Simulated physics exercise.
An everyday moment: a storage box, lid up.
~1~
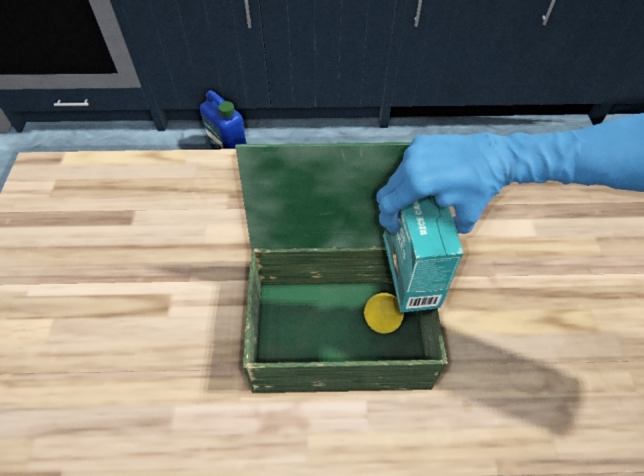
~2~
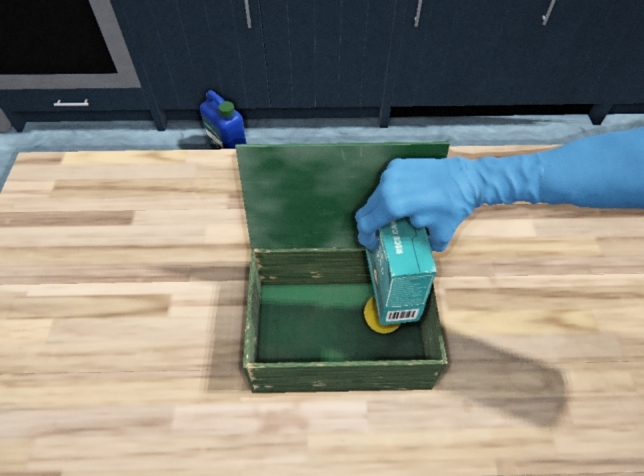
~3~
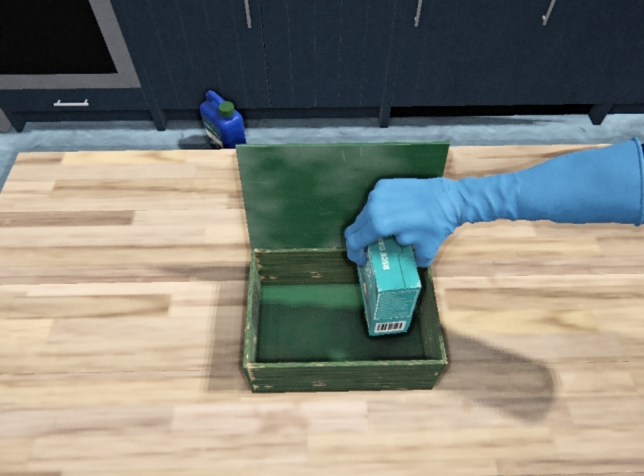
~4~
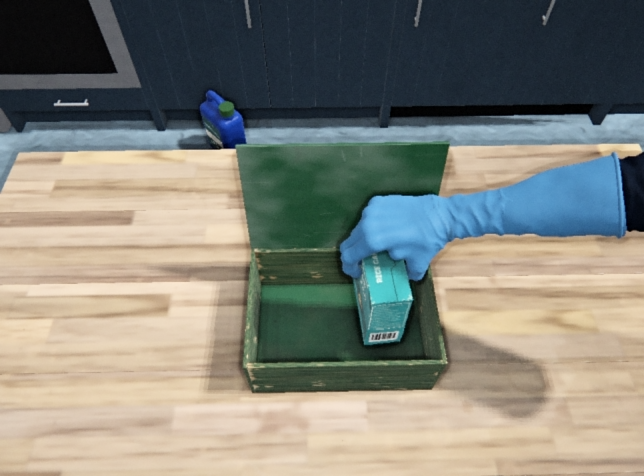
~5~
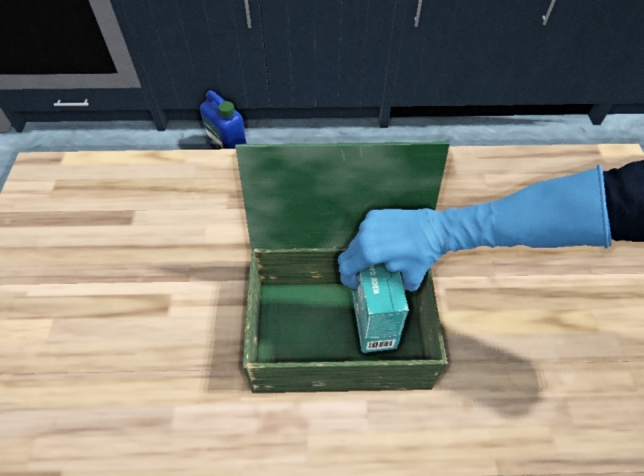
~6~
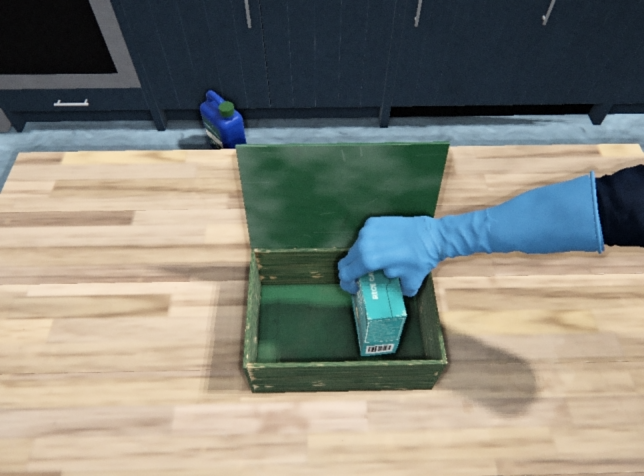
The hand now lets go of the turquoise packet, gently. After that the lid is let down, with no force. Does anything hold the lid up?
In the end the lid closes.
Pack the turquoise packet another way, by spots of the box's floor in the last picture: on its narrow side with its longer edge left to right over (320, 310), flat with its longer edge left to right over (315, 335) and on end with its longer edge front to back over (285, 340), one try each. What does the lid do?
First try: It will not close; second try: It closes; third try: It will not close.
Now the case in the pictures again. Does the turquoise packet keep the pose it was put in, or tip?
It ends up tilted.
Then, 1.00 s later than the last frame, lid starting down; turquoise packet on its side near (341, 322); yellow lemon moved about its own width.
Then, 1.70 s later than the last frame, lid 46° above the rim; turquoise packet on its side near (341, 322); yellow lemon moved about its own width.
When it is over, lid shut; lying over in the box, turquoise packet; moved from the start, yellow lemon. End places, in pixels of the last picture, turquoise packet near (341, 322).
